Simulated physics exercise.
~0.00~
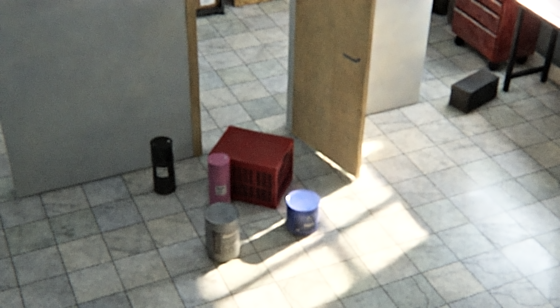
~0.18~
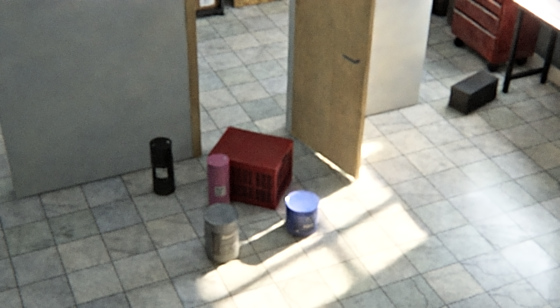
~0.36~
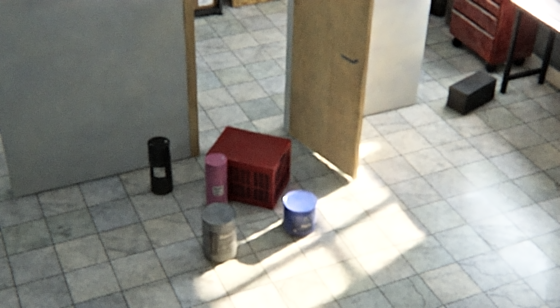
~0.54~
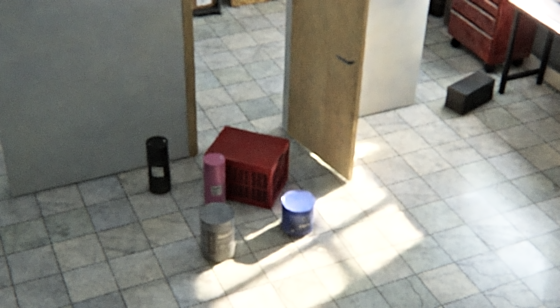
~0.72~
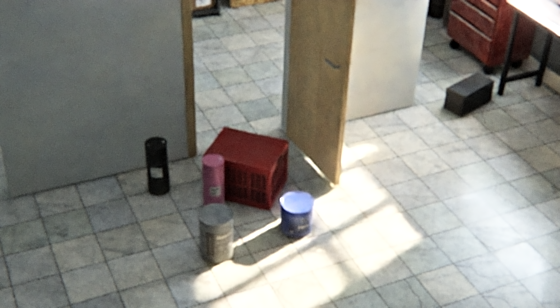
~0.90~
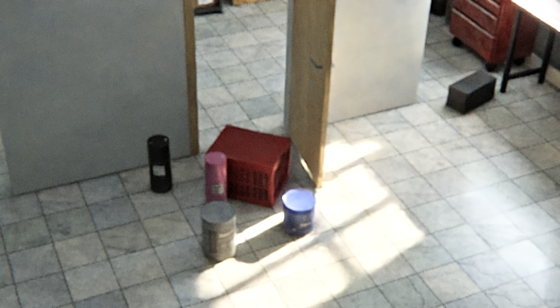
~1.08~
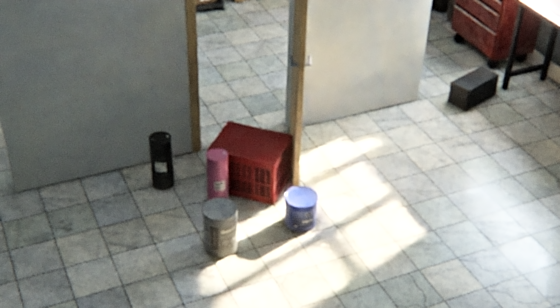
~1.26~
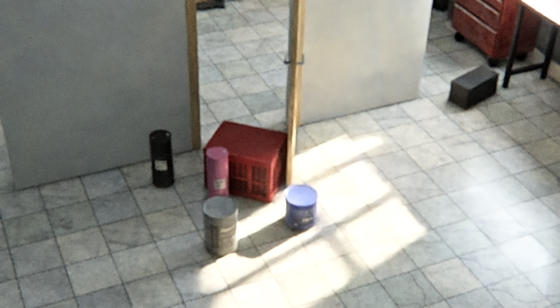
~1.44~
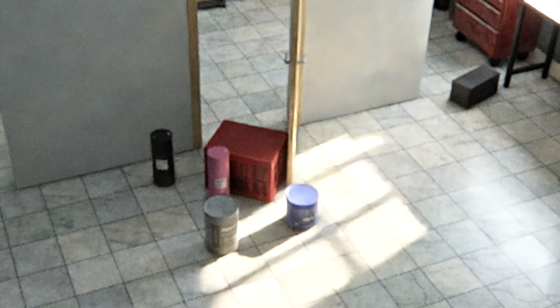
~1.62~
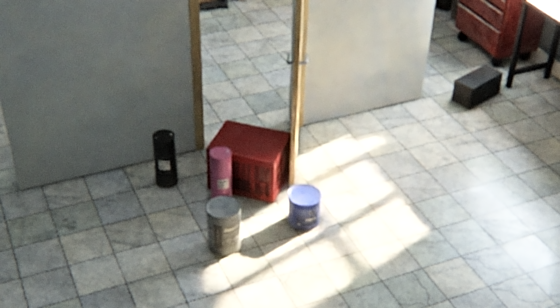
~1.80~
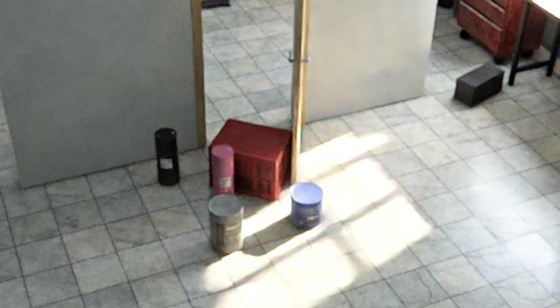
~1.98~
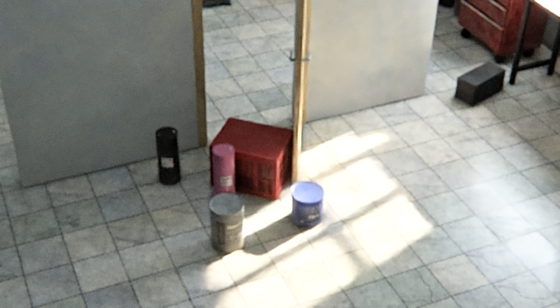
A wooden door stands wide open in a grey partition wall, seen from above in a room with pale floor tiles and a bright patch of sunlight. A red crate sits by the doorway, with a pink canister in front of it, a black canister to the left, and a grey pail and a blue pail nearer the viewer. At the right are a dark box and red drawers. The door swings leftward towards its frame, turning edge-on as it nears the crate. It meets the crate, which shifts slightly, and stops there, still partly open, with the canisters and pails unmoved.
